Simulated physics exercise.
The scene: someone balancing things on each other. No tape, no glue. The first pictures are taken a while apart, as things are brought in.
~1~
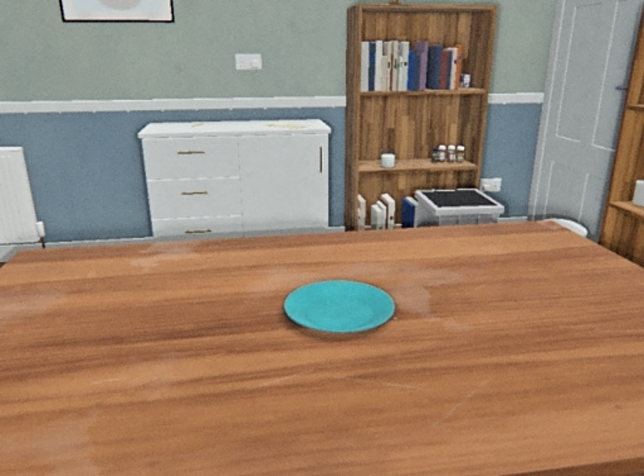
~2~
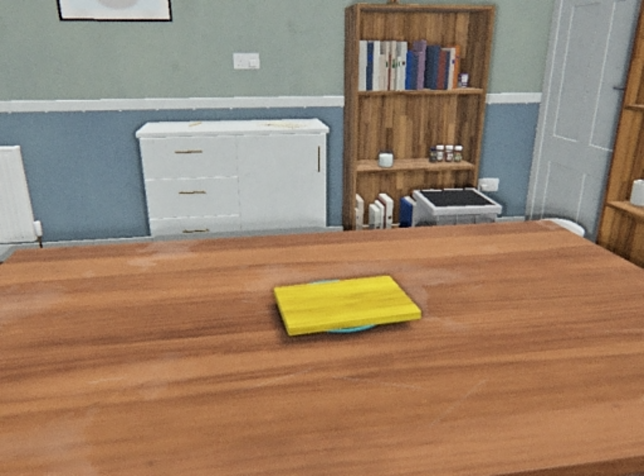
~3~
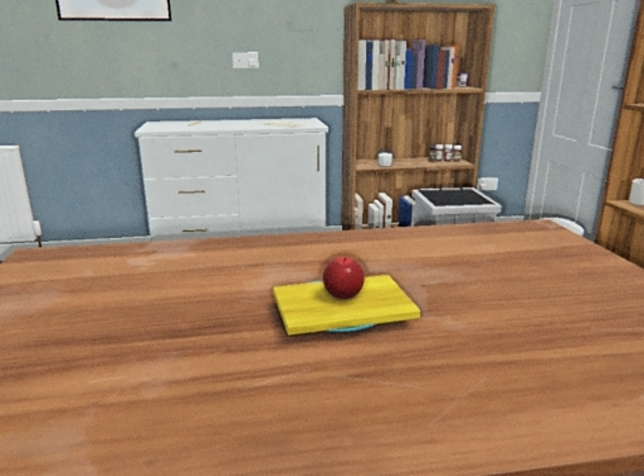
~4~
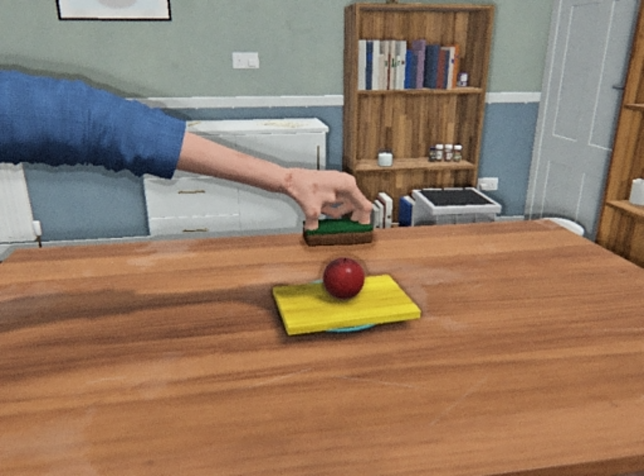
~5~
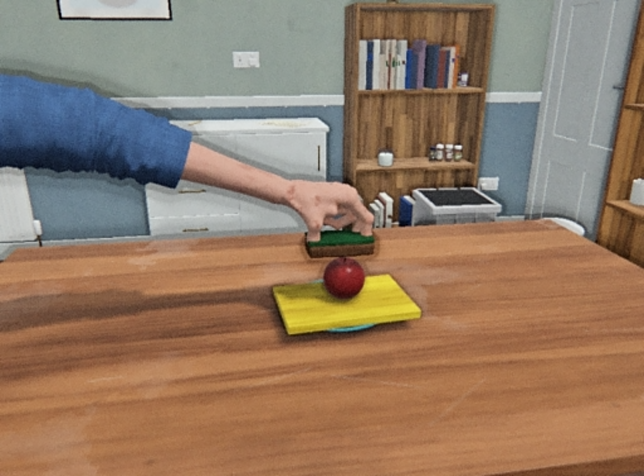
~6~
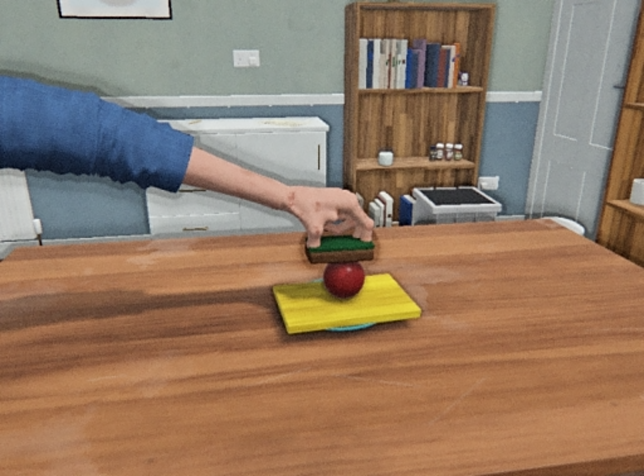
A hand in a blue sleeve reaches in from the left and lowers a small green-topped brown sponge a short way behind a red apple, still gripping it at the last. The apple rests on a yellow board over a turquoise plate, each having appeared in turn on the wooden table. The steady, slightly raised view faces a room with white drawers at left and a bookcase at right.
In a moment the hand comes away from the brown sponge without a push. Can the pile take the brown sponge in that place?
It loses its balance.
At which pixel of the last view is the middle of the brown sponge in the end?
At about (314, 271).
Then, 0.30 s on from there, brown sponge turned 41° from how it was put near (331, 252).
Then, 0.40 s on from there, brown sponge now fallen.
Then, 0.80 s on from there, things are still on the move.
In the end, fallen, brown sponge; the other 3 unmoved. At the end, from the last picture's camera, brown sponge near (314, 271). The pile comes apart.
